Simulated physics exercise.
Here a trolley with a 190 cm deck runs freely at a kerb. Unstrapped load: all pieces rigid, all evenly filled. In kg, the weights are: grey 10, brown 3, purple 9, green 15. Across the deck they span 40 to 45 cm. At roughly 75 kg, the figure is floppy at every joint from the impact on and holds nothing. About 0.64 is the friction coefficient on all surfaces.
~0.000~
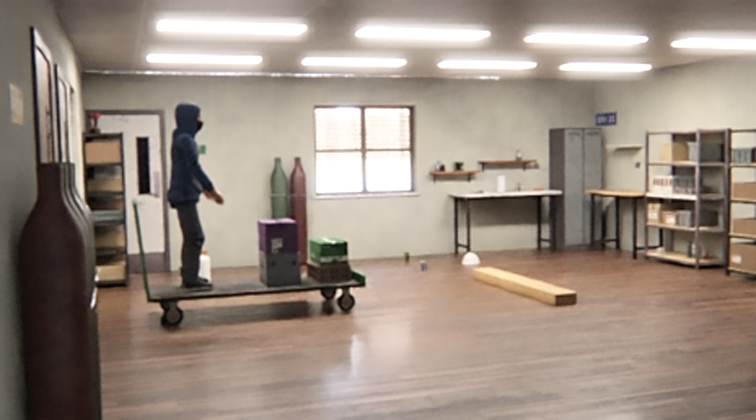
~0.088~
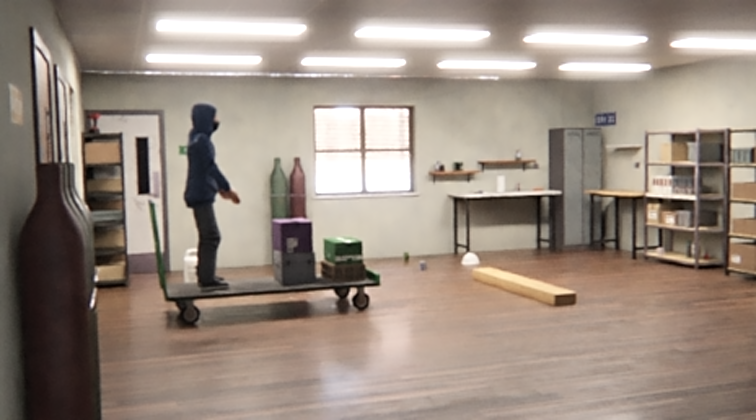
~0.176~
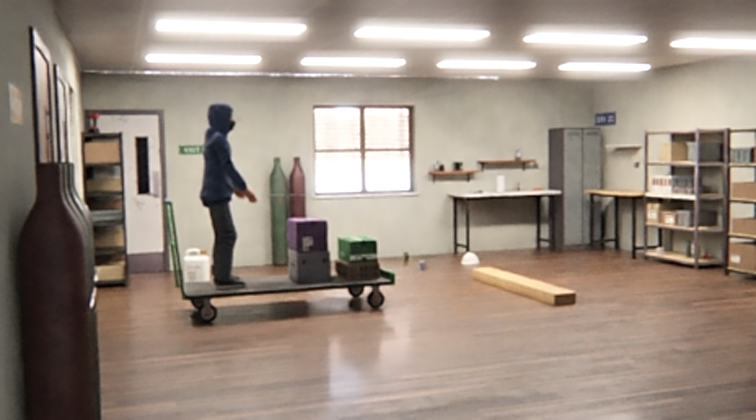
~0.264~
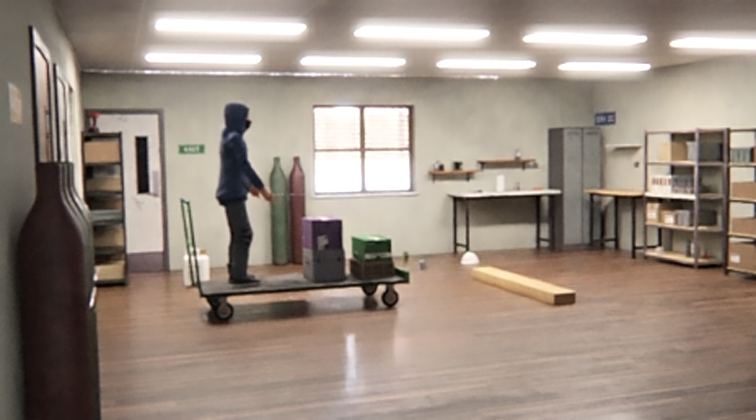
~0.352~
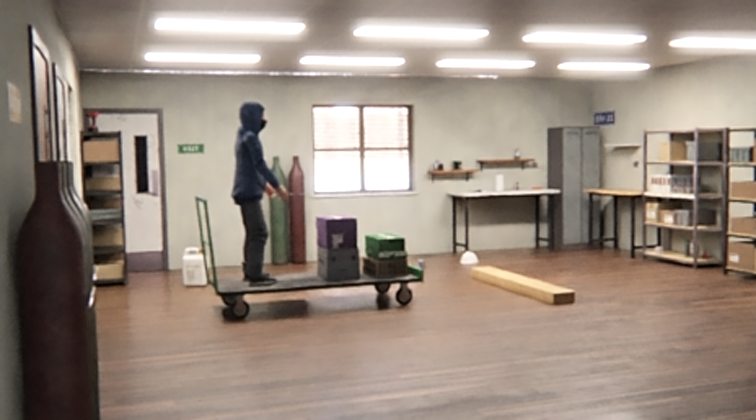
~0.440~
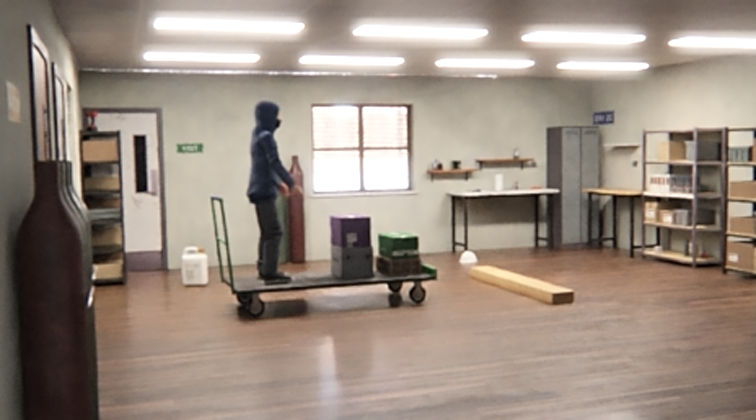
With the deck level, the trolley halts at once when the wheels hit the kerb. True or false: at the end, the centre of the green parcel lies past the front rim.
True.
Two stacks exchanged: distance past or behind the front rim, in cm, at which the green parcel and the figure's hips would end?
Swapped: Green 50 cm behind; hips 80 cm behind.
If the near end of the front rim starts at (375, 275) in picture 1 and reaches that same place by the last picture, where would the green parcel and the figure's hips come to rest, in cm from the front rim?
The green item would end 10 cm behind the front rim, and the hips 130 cm behind it.
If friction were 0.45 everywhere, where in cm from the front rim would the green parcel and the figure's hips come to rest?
With that grip, green stops 60 cm past and the hips 80 cm behind the front rim.
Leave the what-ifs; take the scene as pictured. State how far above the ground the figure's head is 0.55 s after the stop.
Height: Approx. 100 cm above ground.
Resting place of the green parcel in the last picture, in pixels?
End point: About (543, 276) px.
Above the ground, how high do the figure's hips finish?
They end up some 65 cm off the ground.
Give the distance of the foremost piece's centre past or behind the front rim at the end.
Roughly 30 cm beyond the front rim.
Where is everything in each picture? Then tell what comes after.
The first picture shows green parcel (329, 251), purple parcel (277, 236), rim corner (365, 283); 180 cm short of the stop.
The second picture shows green parcel (343, 251), purple parcel (292, 235), rim corner (379, 282); 165 cm short of the stop.
The third picture shows green parcel (357, 249), purple parcel (307, 234), rim corner (394, 281); 150 cm short of the stop.
The fourth picture shows green parcel (371, 248), purple parcel (322, 233), rim corner (408, 279); 135 cm short of the stop.
The fifth picture shows green parcel (385, 247), purple parcel (336, 232), rim corner (422, 278); 120 cm short of the stop.
The sixth picture shows green parcel (398, 245), purple parcel (350, 230), rim corner (436, 276); 105 cm short of the stop. Speed about 1.7 m/s.
After 1.06 s the deck stops.
After 1.31 s the green parcel is 0 cm behind the rim, tilted 25°, near (514, 239) in the last picture's view.
After 1.61 s the green parcel is 15 cm past the rim, tilted 105°, near (527, 264) in the last picture's view.
After 2.06 s the green parcel is 34 cm past the rim, tilted 180°, near (543, 276) in the last picture's view.
Final state at 4.5 s, past the rim, green parcel; behind it, grey toolbox, brown crate, purple parcel and the figure's hips.
